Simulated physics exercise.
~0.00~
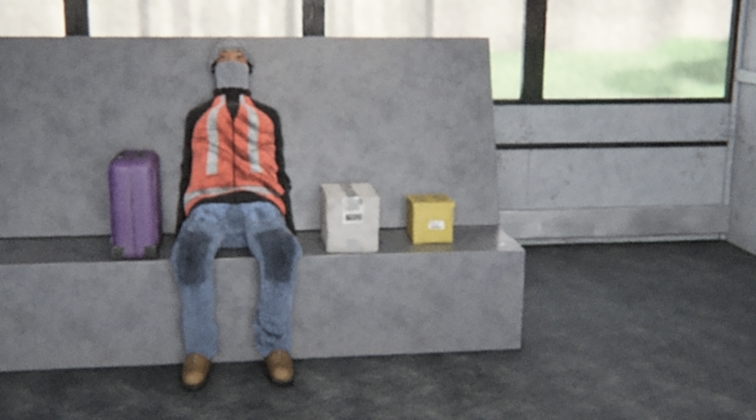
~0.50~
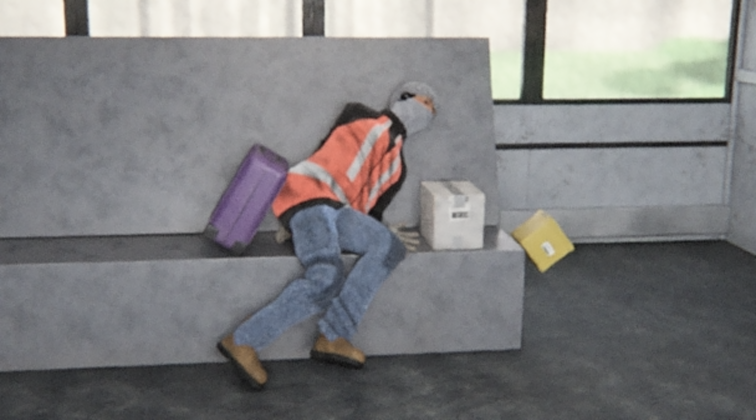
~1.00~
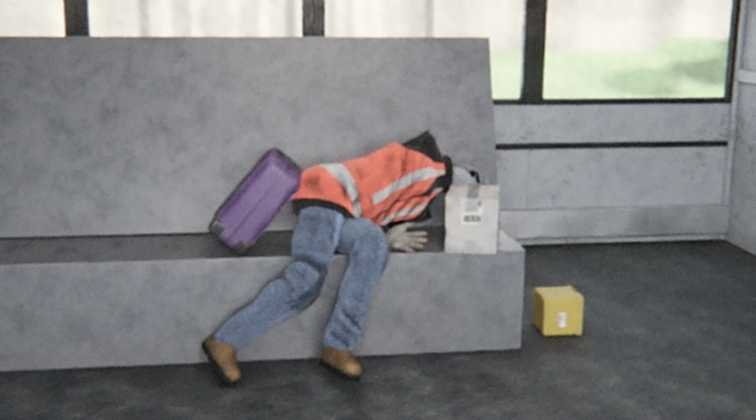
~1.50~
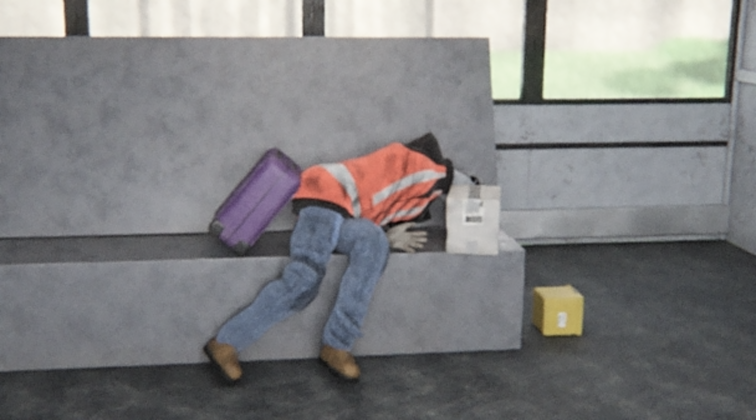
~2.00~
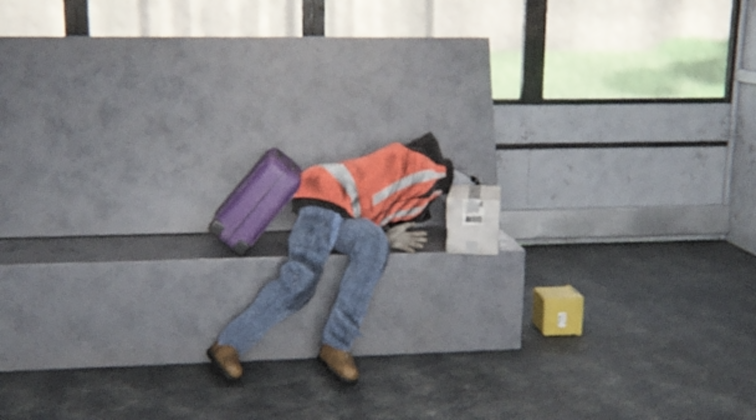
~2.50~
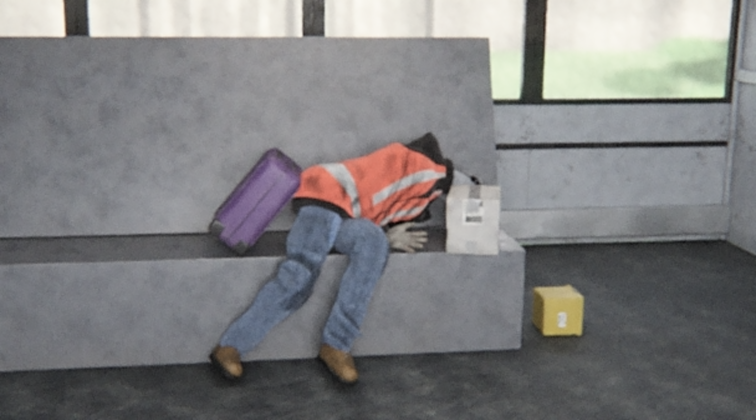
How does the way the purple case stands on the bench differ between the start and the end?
At the start the purple case stands upright on the bench, and at the end it is leaning over to the right, against the slumped person's hips.
